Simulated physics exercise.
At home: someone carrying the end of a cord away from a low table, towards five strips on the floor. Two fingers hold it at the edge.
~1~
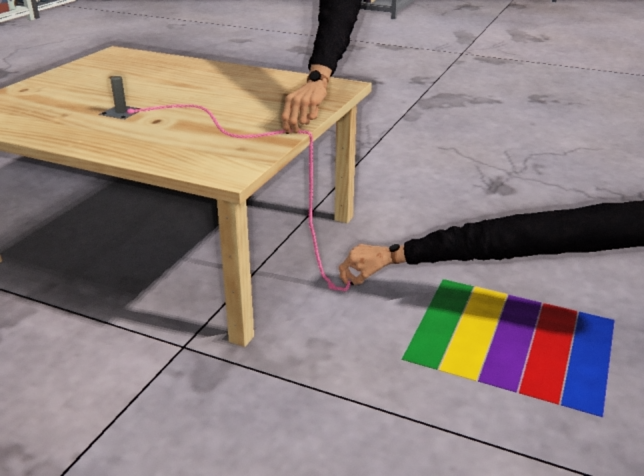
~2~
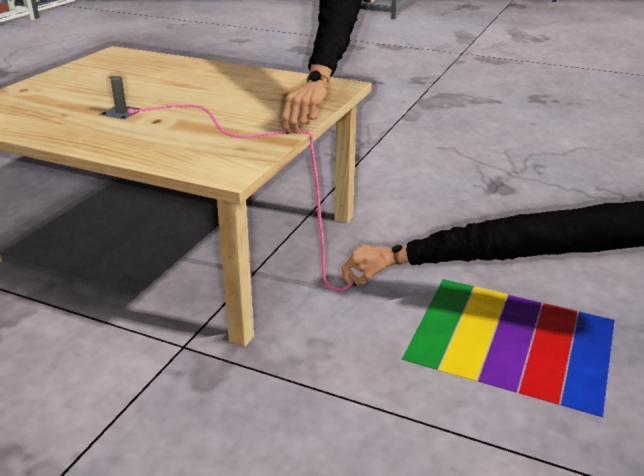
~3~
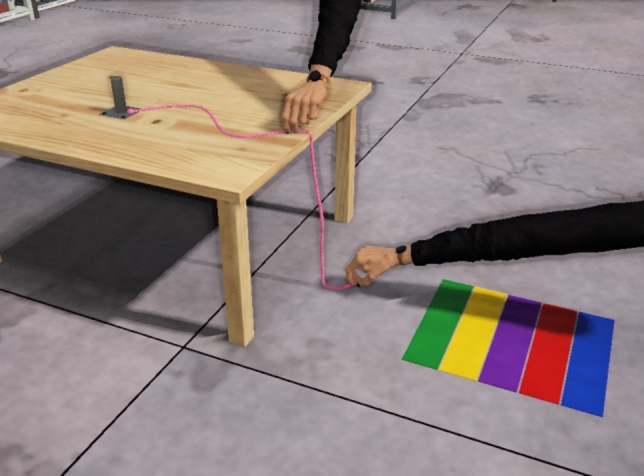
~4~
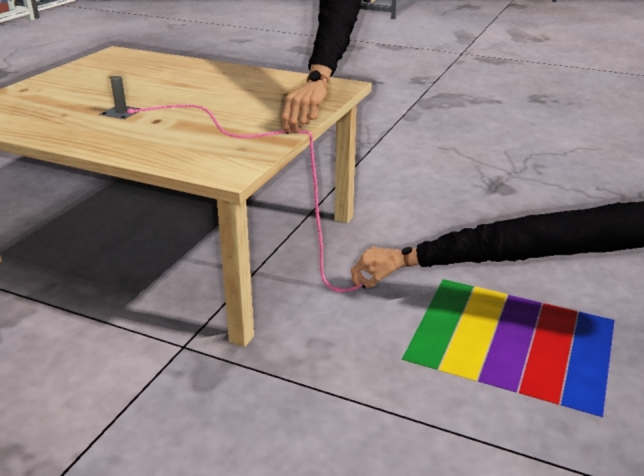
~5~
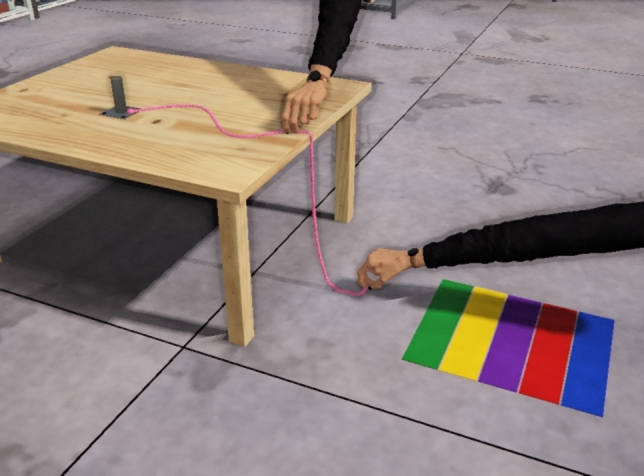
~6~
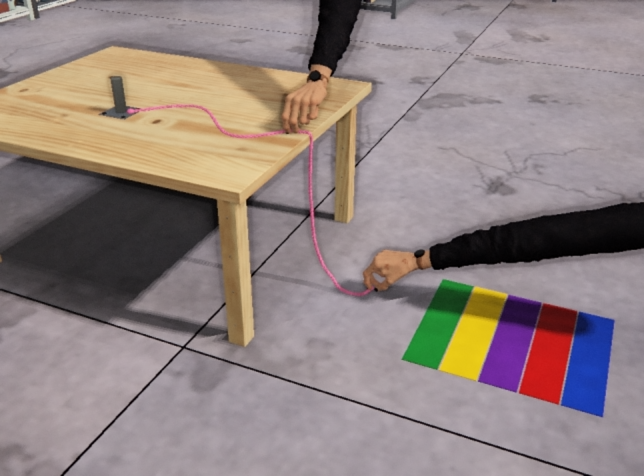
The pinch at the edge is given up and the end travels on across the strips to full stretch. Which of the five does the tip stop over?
The end stops over the purple strip.
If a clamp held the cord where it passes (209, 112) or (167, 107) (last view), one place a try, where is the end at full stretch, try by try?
About (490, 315) and (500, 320).
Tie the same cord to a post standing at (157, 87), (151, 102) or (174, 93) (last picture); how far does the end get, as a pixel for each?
About (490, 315), (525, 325) and (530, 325).
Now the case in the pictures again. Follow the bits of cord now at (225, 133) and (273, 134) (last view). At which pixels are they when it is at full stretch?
The first at (267, 131), the second at (314, 147).
Early on, end near (452, 307); over green.
Midway, end near (492, 317); over yellow.
At the end of the slack, end near (515, 323); over purple. It gets as far as the purple strip.
